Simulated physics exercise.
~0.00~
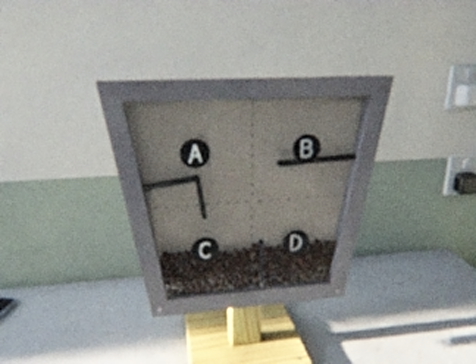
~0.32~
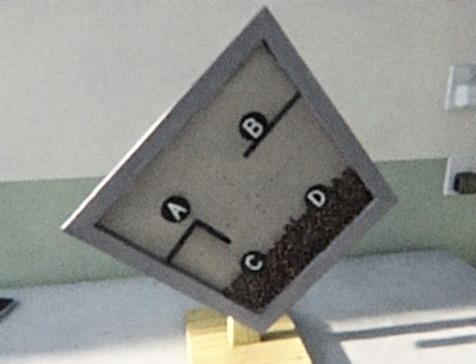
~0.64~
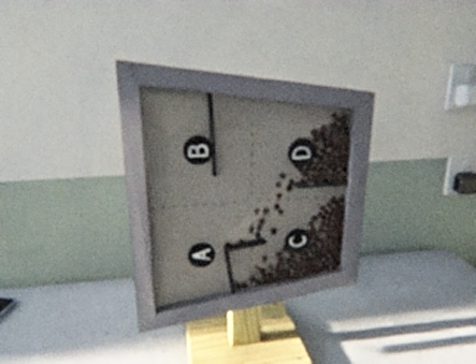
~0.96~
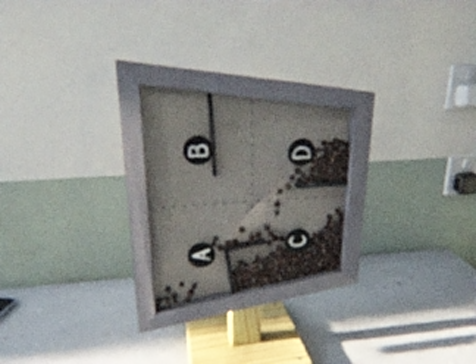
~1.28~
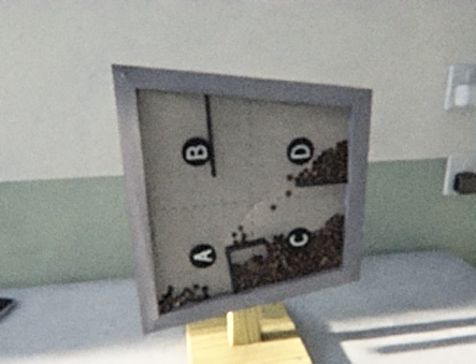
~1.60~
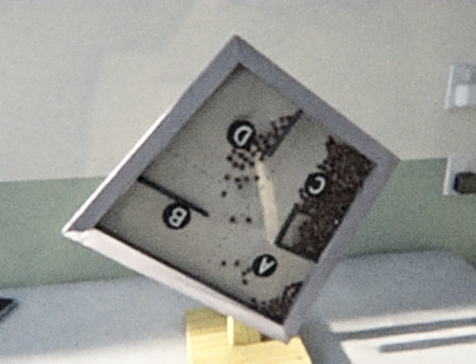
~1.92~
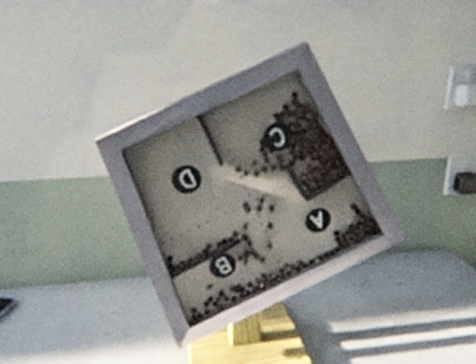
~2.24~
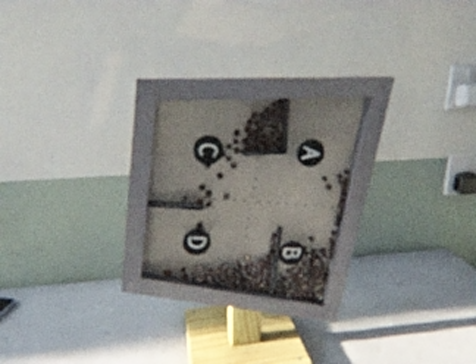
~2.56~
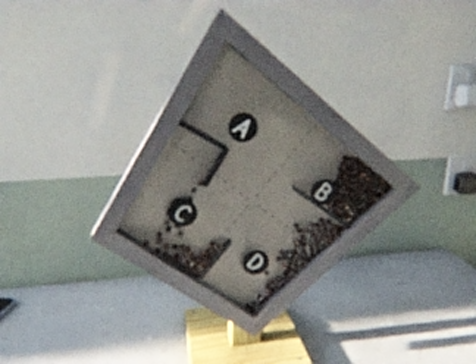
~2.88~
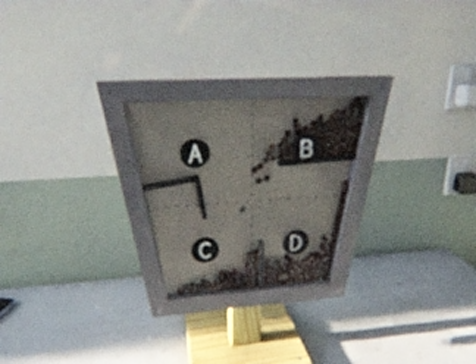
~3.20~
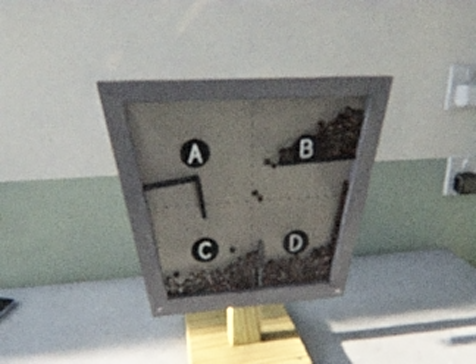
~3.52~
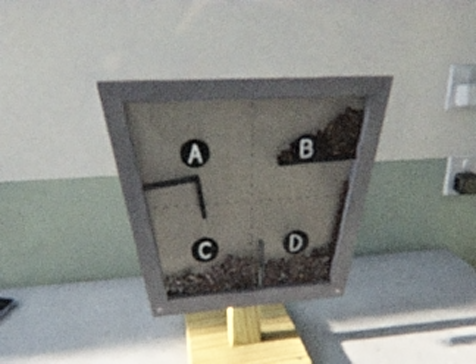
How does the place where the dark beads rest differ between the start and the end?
At the start the beads all lie along the bottom of the case, in the quarters marked C and D. At the end some of them rest in a heap on the shelf at B in the upper right, while the others lie along the bottom in C and D.
